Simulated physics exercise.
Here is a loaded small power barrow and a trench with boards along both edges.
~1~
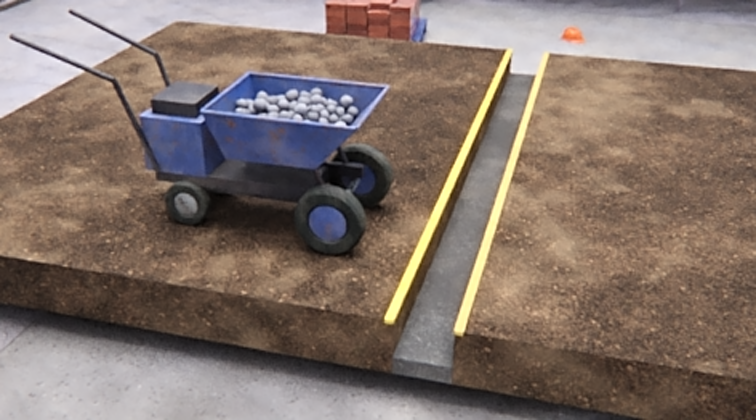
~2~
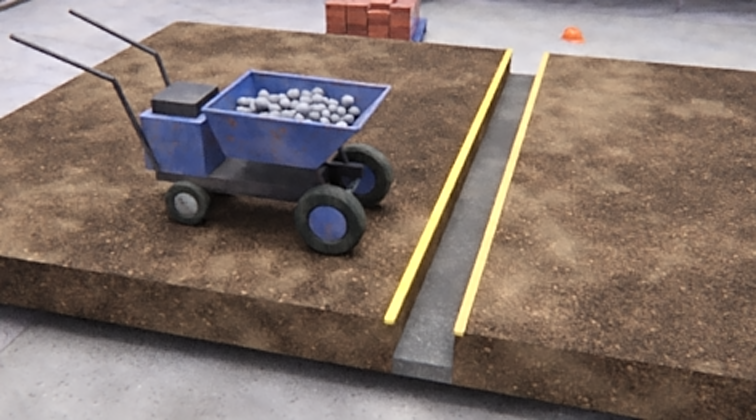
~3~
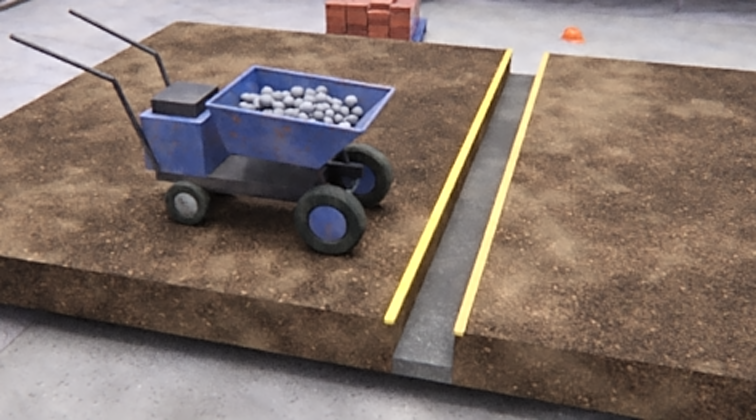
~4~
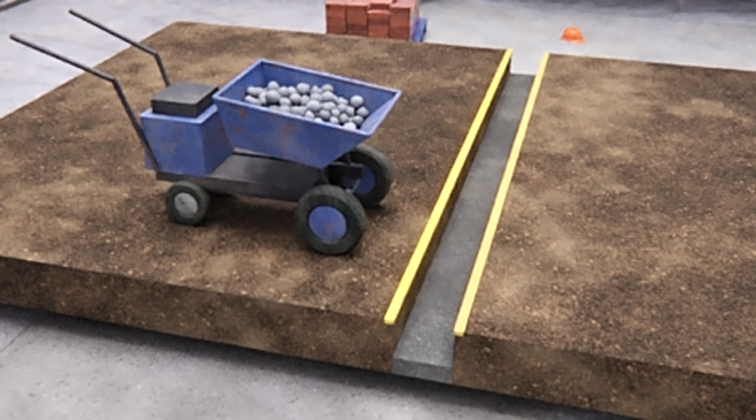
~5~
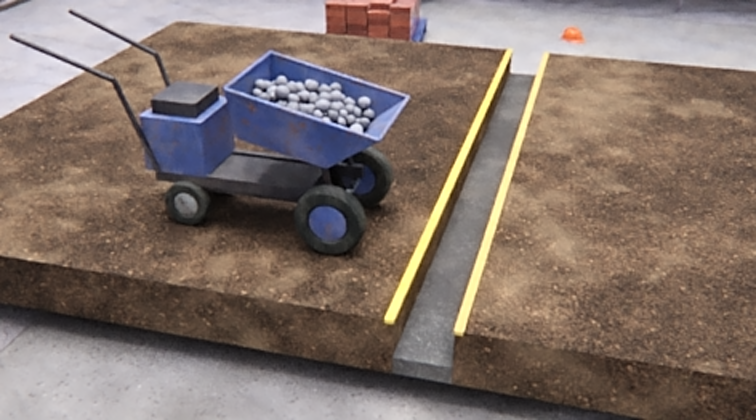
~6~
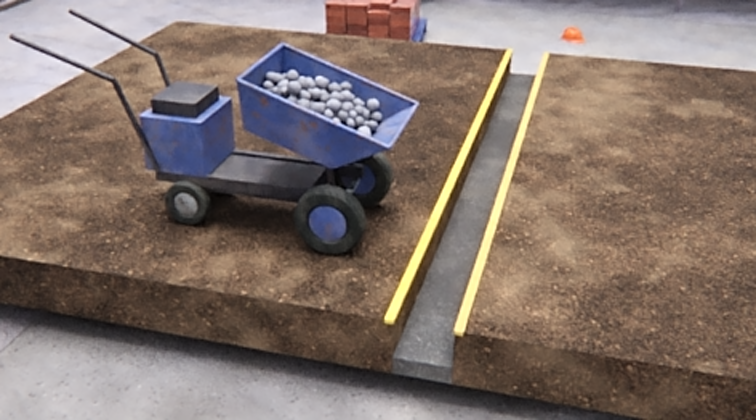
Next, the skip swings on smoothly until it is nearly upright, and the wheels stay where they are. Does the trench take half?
The trench takes over half.
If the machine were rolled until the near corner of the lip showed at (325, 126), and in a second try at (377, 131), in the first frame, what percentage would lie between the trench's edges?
First some 90, then 30 per cent.
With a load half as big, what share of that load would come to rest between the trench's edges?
Roughly 90 in a hundred.
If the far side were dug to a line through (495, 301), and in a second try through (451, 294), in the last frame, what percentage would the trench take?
The first gives 100 %, the second 40 %.
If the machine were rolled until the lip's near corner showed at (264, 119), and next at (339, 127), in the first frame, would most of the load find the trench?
At the first place below a half, at the second more than half.
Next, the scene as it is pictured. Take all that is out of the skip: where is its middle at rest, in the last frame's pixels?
Roughly at (468, 264).
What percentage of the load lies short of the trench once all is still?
About 0 per cent.
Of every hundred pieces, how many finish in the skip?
About 0 per cent.
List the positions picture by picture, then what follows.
Lip of the skip at (356, 129), level; top of the load at (283, 105), round cobbles; first edge of the trench at (404, 286); far edge at (470, 297), the trench over half as wide as the skip, and about half as deep as wide, in the first frame.
Lip of the skip at (357, 130), level; top of the load at (284, 104), in the second frame.
Lip of the skip at (362, 132), tipped barely; top of the load at (288, 102), in the third frame.
Lip of the skip at (369, 135), tipped a little; top of the load at (275, 99), in the fourth frame.
Lip of the skip at (379, 141), tipped a little; top of the load at (284, 94), in the fifth frame.
Lip of the skip at (389, 148), tipped clearly; top of the load at (295, 90); first edge of the trench at (404, 286); far edge at (470, 297), in the sixth frame.
Soon after the last picture, skip tipped steeply; all in the skip.
A little later, skip tipped right over; about a third in the skip; about a third in or heaped over the trench; a small part beyond it; a stray few falling.
Later still, skip tipped right over; about two thirds in or heaped over the trench; about a third beyond it.
At rest, skip tipped right over; about two thirds in or heaped over the trench; about a third beyond it.
